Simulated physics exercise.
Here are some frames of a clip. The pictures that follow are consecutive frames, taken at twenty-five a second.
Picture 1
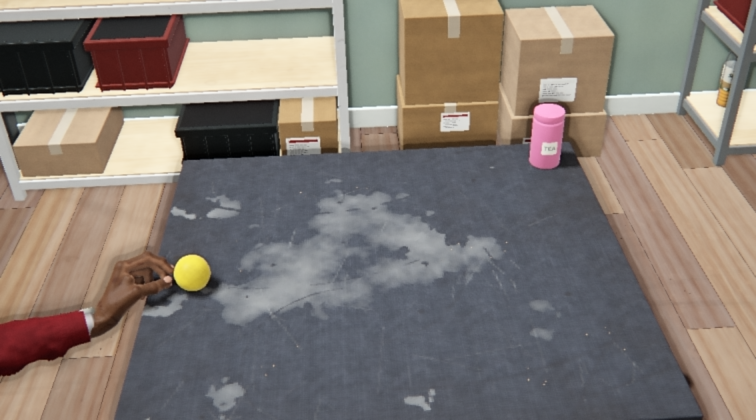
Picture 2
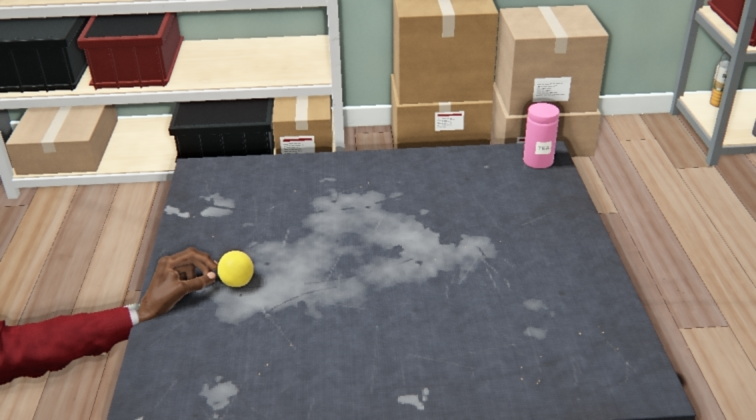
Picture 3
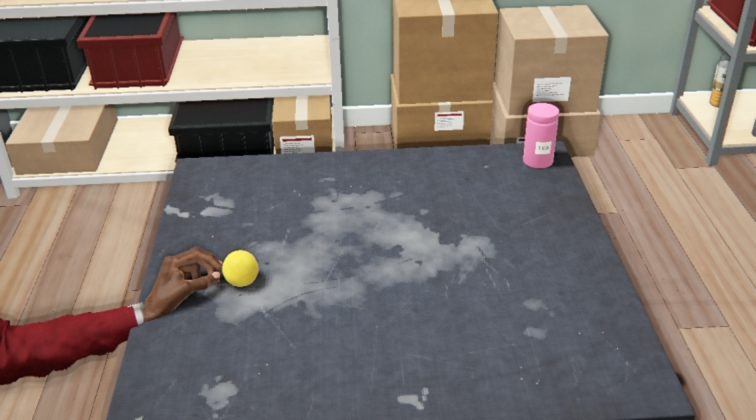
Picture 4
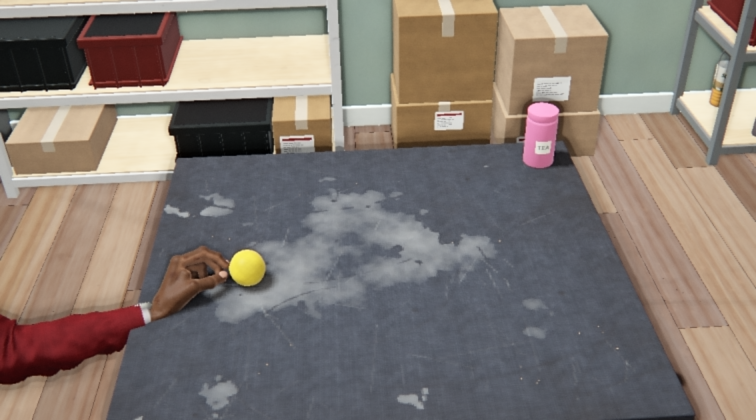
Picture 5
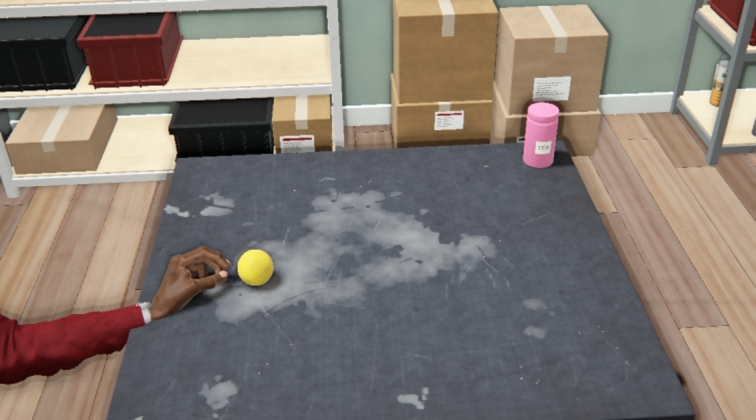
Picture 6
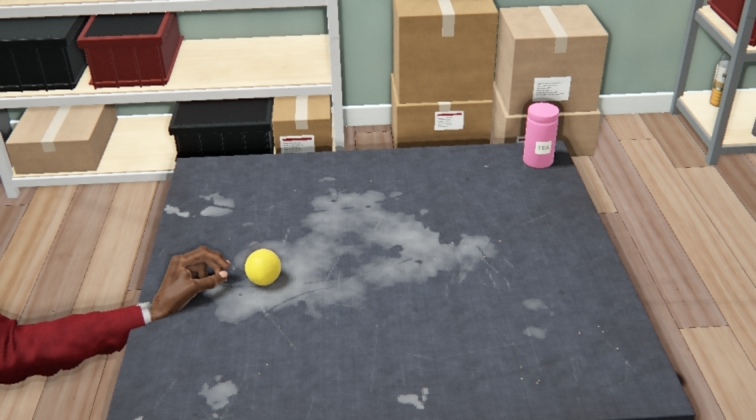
The footage shows a hand in a red sleeve moving a yellow lemon rightward across a worn dark tabletop, with a pink bottle near the far corner. The hand then stays nearly still while the lemon rolls slightly farther right.
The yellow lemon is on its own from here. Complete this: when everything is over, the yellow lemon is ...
Still on the table.
Then, 0.10 s after the last picture, yellow lemon rolled about its own width near (281, 267).
Then, 0.30 s after the last picture, yellow lemon rolled well along near (312, 265).
Then, 0.50 s after the last picture, yellow lemon rolled well along near (336, 264).
Then, 0.80 s after the last picture, yellow lemon rolled well along near (359, 263).
At rest, moved from the start, yellow lemon. Seen from the same camera at the end, yellow lemon near (367, 262).
